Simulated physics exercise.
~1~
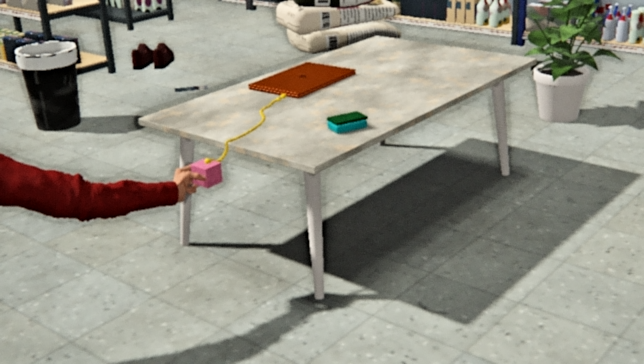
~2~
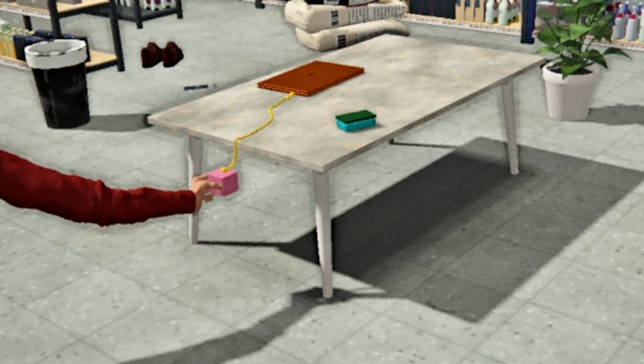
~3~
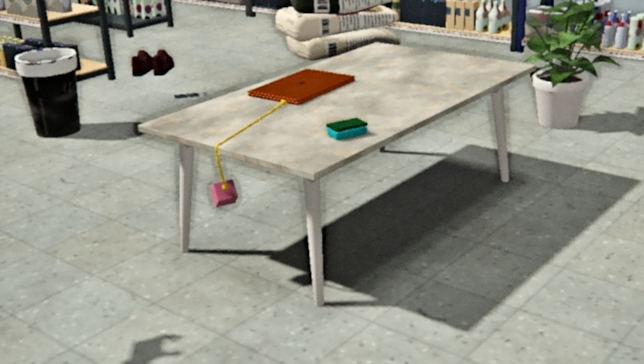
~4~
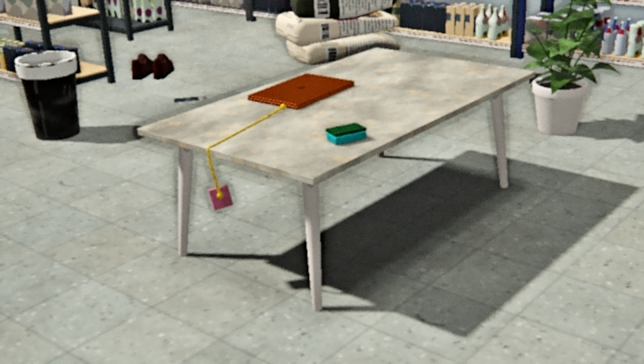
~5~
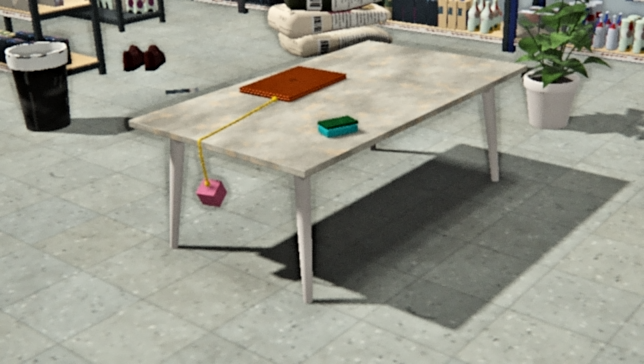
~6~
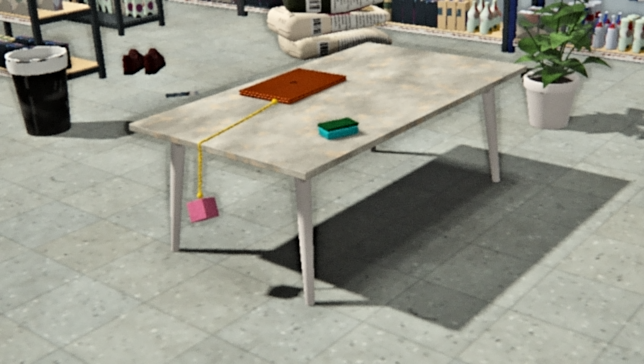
We see a hand holding a pink block on a yellow cord beside a table with an orange laptop and a sponge. The hand lets go and withdraws, and the block swings and turns, ending up dangling off the table's end while the laptop and sponge stay in place.
